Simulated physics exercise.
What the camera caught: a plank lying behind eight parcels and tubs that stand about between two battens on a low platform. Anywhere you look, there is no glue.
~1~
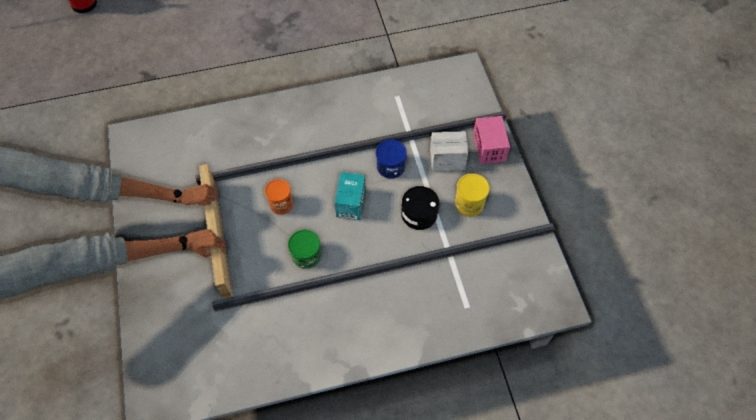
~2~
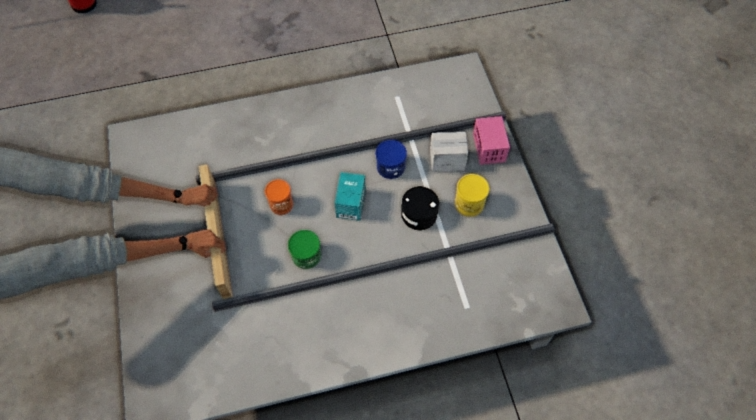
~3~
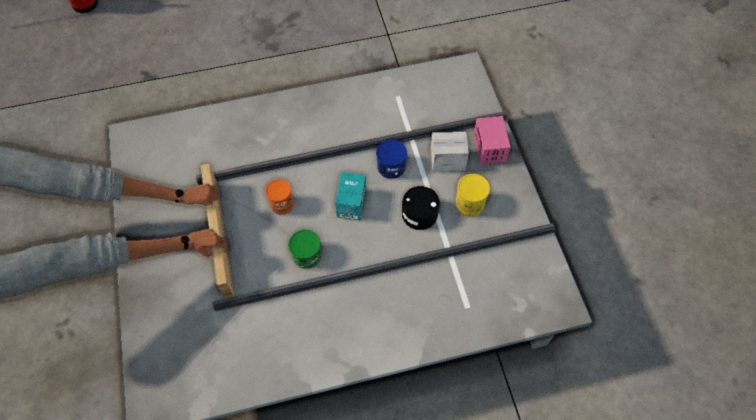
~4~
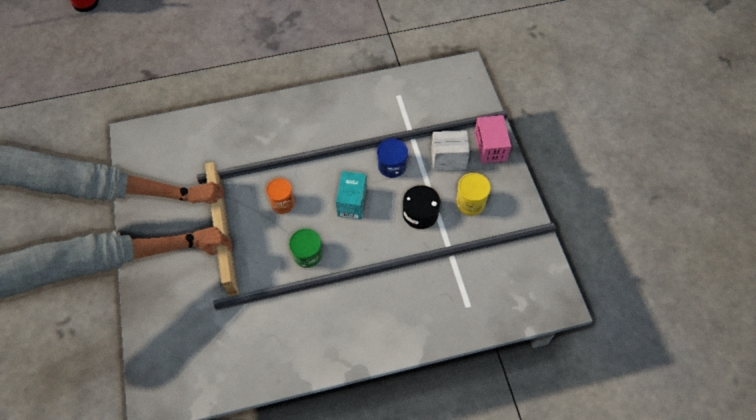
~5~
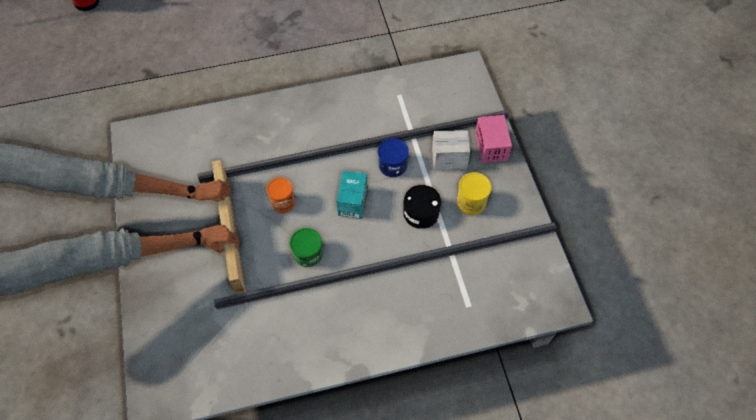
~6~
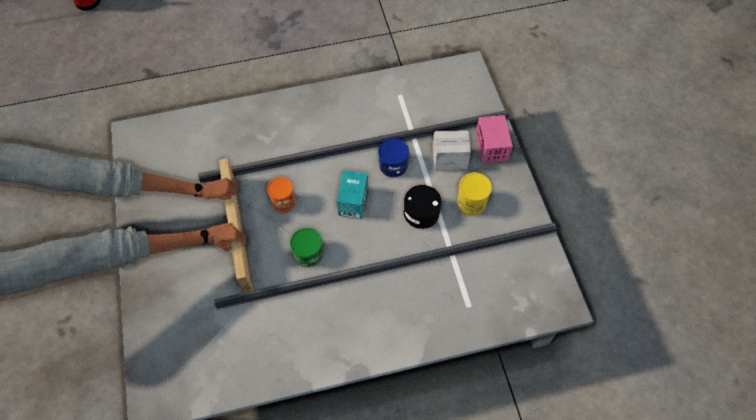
Two hands on grey-sleeved arms reach in from the left and hold a wooden plank on a low grey platform, seen from above on a concrete floor. Between two dark battens stand orange and green pails, a turquoise box, then blue, black and yellow tubs, a white box and a pink crate near a white line. The hands slide the plank slightly rightward, while the objects stay put.
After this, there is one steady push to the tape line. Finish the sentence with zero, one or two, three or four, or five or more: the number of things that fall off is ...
The number of things that fall off is zero.
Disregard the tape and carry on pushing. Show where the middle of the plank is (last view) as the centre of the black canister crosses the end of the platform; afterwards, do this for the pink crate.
I'd say about (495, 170) for the first one and about (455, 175) for the second.
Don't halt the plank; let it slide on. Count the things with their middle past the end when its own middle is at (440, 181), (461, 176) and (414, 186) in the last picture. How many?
Going through the three positions, you'd get 0, 1 and 0.
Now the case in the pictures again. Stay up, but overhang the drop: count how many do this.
In total, 0 of them.
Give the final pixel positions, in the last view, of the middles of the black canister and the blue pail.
Around (481, 198), then around (434, 144).
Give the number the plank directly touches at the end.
The count in contact is 4.
A little later, none off yet; pink crate at rest near (494, 139); yellow pail at rest near (474, 195); white box at rest near (451, 151).
Next, none off yet; pink crate at rest near (494, 139); yellow pail shifted a little near (478, 193); white box at rest near (451, 151).
When it is over, the number that fall off is zero.
